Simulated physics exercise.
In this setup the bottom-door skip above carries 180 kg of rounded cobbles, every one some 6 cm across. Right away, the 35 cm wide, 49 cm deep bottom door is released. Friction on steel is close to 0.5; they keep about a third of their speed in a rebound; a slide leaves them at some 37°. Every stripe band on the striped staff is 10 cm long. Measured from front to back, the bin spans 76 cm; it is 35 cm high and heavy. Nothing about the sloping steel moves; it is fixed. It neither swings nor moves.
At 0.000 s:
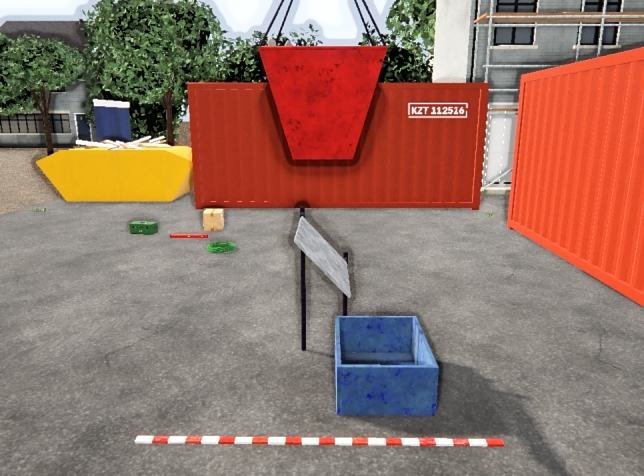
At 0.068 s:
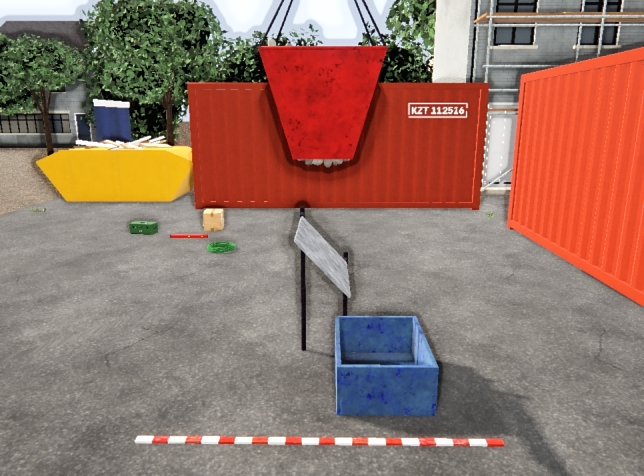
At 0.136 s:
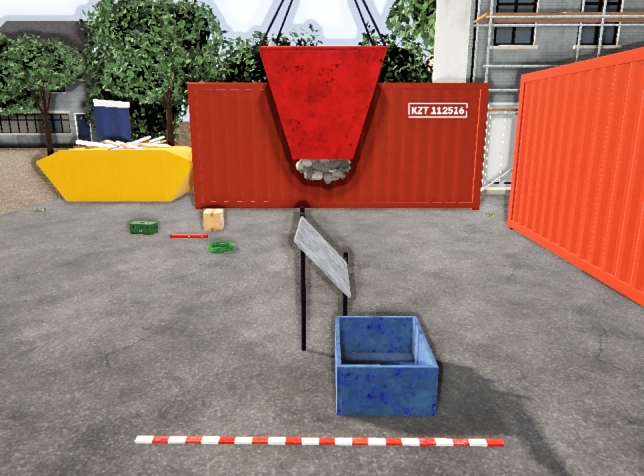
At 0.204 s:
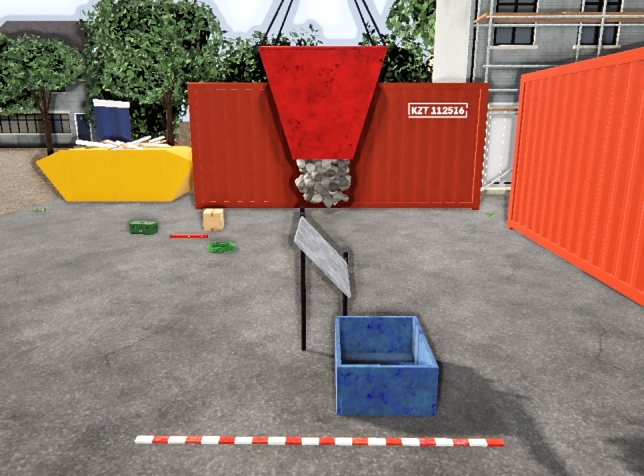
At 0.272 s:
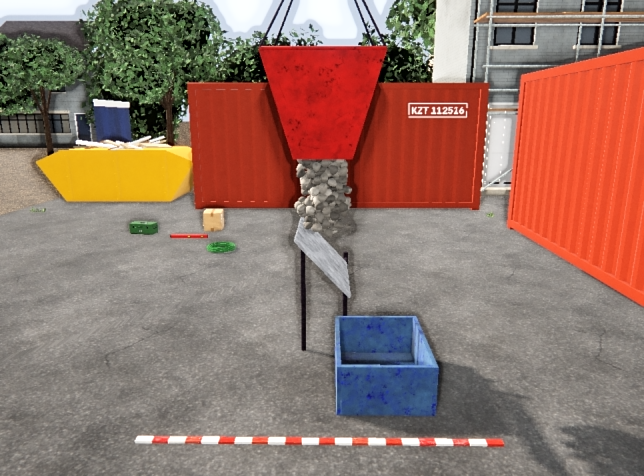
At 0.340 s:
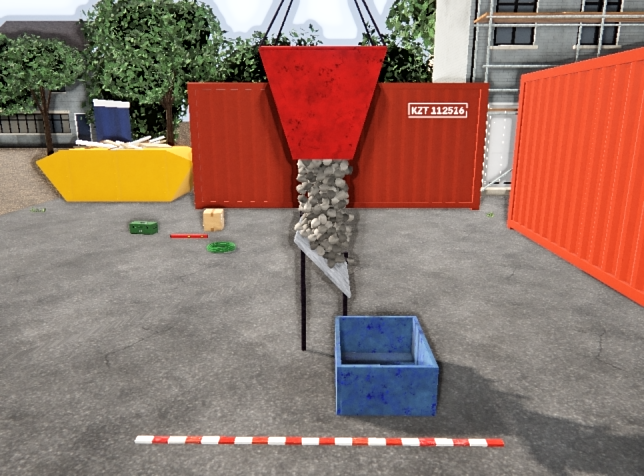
At the start, a red skip hangs still on cables above a tilted grey slide and an empty blue bin in a paved yard. Grey cobbles then emerge from its underside and drop in a thickening column, reaching the slide and moving down its sloping surface, while the skip stays motionless.
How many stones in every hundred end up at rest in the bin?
About 69 in a hundred.
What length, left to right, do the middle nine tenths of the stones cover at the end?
Horizontal spread approx 120 cm.
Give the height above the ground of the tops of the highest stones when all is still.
They end up some 38 centimetres high.
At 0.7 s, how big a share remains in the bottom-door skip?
Something like 0 per cent.
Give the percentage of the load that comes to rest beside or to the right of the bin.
Result: About 30 in a hundred.
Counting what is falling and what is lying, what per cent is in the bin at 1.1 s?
Roughly 70 percent by that time.
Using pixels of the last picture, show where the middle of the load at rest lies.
I'd point to somewhere near (400, 371).
After 0.7 s, 0 % in the bottom-door skip, 30 % on the steel, 11 % falling or lying left of the bin, 50 % falling or lying in the bin, 9 % falling or lying beside or right of the bin; the stones farthest right are at (440, 355).
After 1.1 s, 0 % in the bottom-door skip, 1 % falling or lying left of the bin, 70 % falling or lying in the bin, 29 % falling or lying beside or right of the bin; the stones farthest right are at (525, 384).
After 1.7 s, 0 % in the bottom-door skip, 1 % falling or lying left of the bin, 69 % falling or lying in the bin, 30 % falling or lying beside or right of the bin; the stones farthest right are at (602, 380).
After 2.6 s, 0 % in the bottom-door skip, 1 % falling or lying left of the bin, 69 % falling or lying in the bin, 30 % falling or lying beside or right of the bin; the stones farthest right are at (612, 371).
After 4.5 s, 0 % in the bottom-door skip, 1 % left of the bin, 69 % in the bin, 30 % beside or right of the bin; the stones farthest right are at (612, 371).
